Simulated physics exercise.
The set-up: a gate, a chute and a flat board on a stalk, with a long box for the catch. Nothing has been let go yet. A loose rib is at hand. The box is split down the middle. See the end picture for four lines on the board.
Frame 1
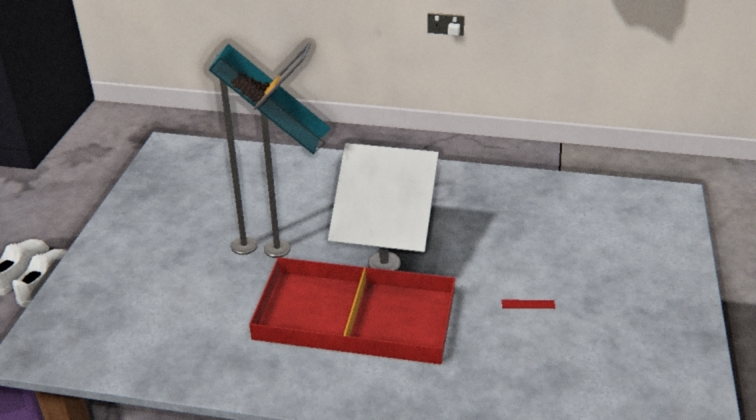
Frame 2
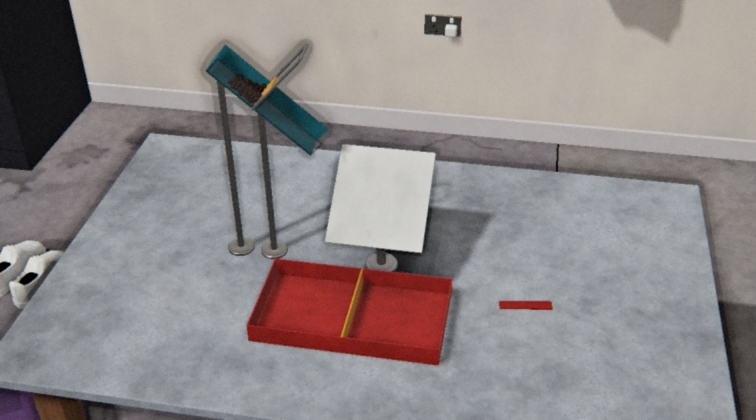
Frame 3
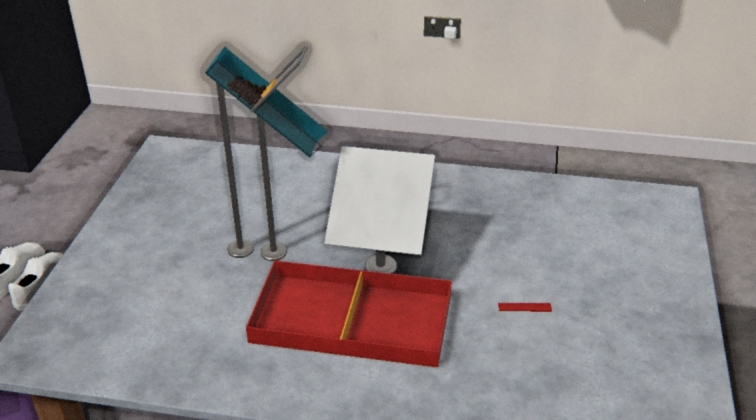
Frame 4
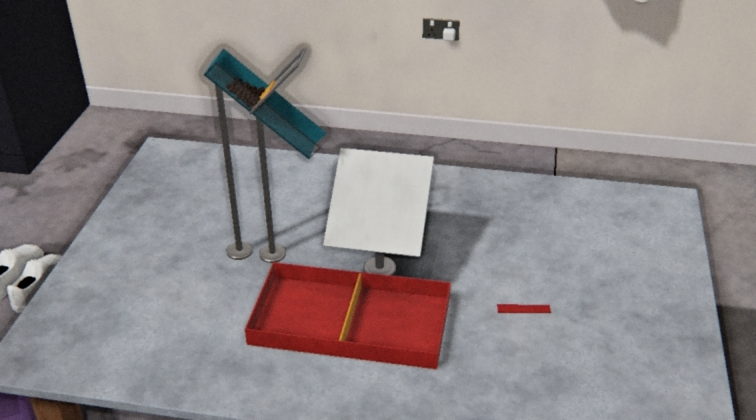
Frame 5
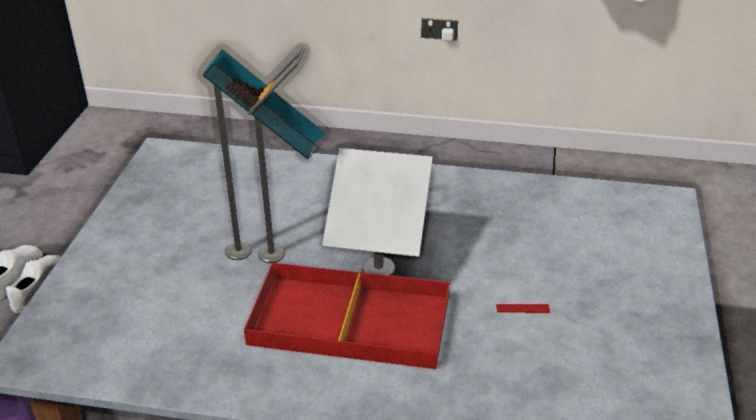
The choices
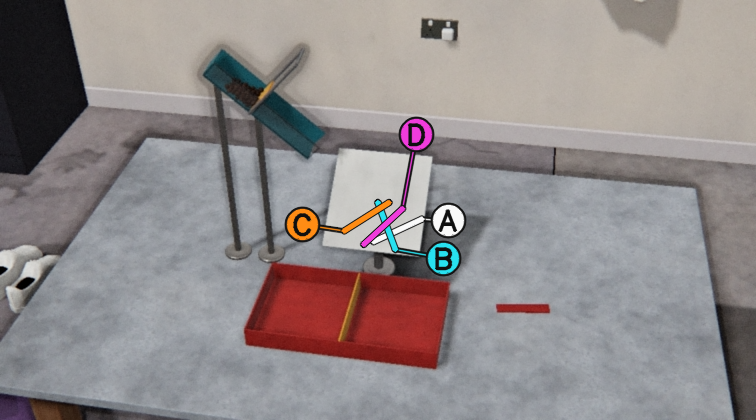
At first, a teal chute on two thin stands slopes down to the right, dark pieces resting behind its closed gate, near a tilted white board and a divided red box. A red strip lies to the right. The view shifts very slightly, but nothing on the table moves.
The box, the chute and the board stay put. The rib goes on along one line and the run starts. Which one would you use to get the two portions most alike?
Take A.
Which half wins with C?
More lands on the left.
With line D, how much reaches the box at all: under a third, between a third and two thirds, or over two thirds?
Over two thirds.
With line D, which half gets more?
Left.
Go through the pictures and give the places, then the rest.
In the first frame, load behind the gate at (253, 88), allspice berries; lip of the chute at (317, 147), sloping fairly steeply.
In the second frame, middle of the board at (381, 197), tilted fairly steeply; middle of its low edge at (373, 247); of its high edge at (389, 149).
In the third frame, front corners of the box at (246, 327) and (438, 352); front end of its middle wall at (341, 339); gate still shut at (271, 88).
In the fourth frame, middle of the load at (249, 93); lip at (312, 152).
In the fifth frame, middle of the load at (247, 93); lip at (311, 152).
On the marked copy, line A from (422, 219) to (373, 241); line B from (377, 202) to (395, 249); line C from (389, 202) to (344, 230); line D from (402, 208) to (363, 244).
With A, of what is caught, about half in the left half, about half in the right.
With B, of what is caught, a small part in the left half, nearly all in the right.
With C, of what is caught, nearly all in the left half, a small part in the right.
With D, of what is caught, most in the left half, about a quarter in the right.
